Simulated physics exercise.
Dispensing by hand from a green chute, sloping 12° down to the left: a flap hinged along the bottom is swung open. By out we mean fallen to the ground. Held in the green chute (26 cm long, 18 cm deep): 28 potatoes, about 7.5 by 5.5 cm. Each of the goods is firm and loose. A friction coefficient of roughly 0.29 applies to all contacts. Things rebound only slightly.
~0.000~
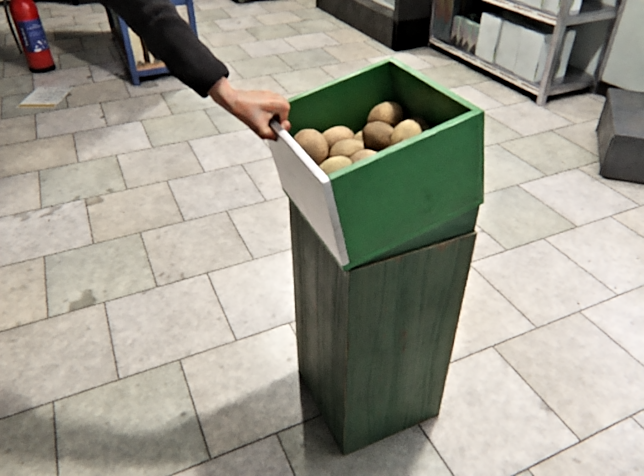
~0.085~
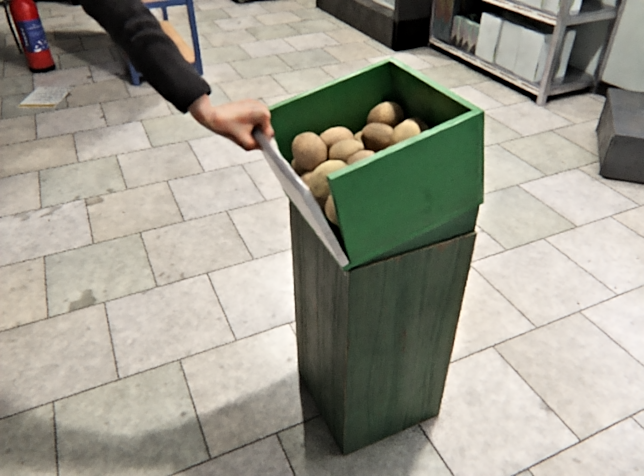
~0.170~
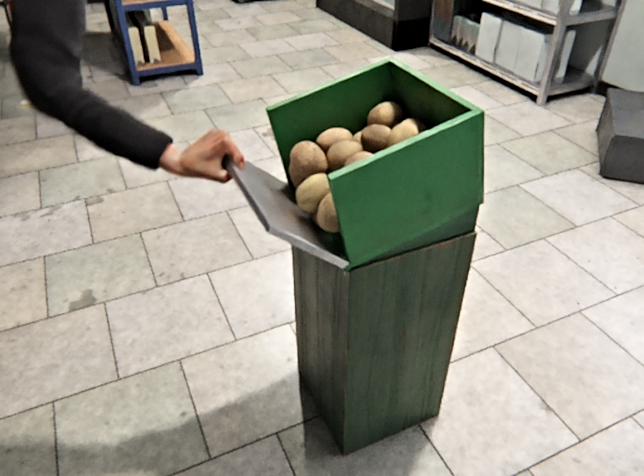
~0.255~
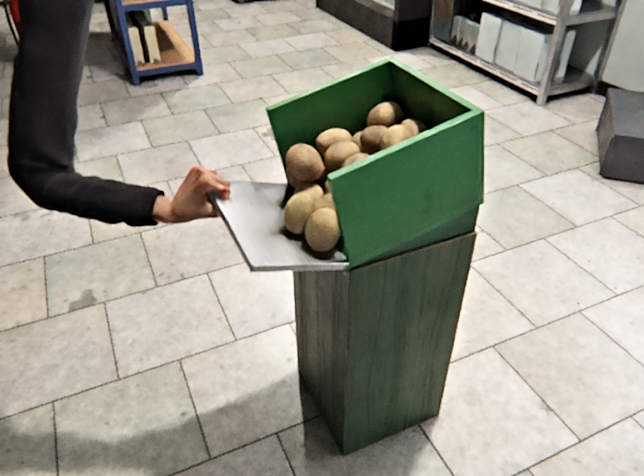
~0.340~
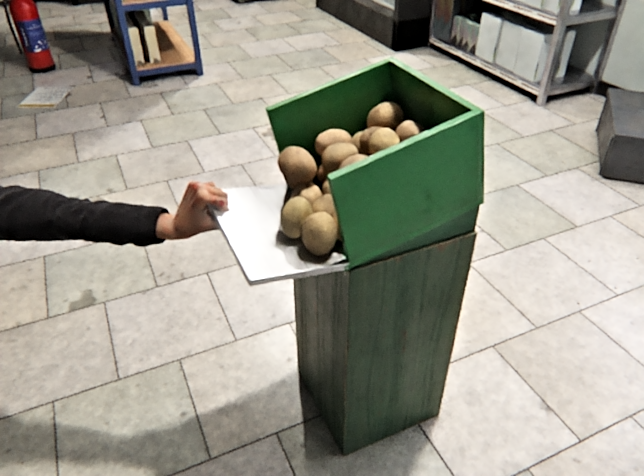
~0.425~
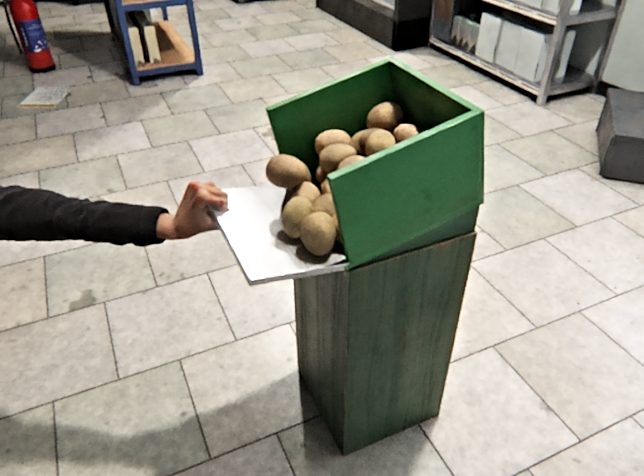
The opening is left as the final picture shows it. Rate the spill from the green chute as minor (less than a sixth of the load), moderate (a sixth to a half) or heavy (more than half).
The spill is minor.
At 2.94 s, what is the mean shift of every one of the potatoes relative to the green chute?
Roughly 4 cm to the left of where they started, on average.
After 0.83 s, the green chute has all 28.
After 1.33 s, the green chute has all 28.
After 2.03 s, the green chute has all 28.
When it is over (at 2.94 s), the green chute has all 28. Asked share, 0 of 28, 0 per cent.
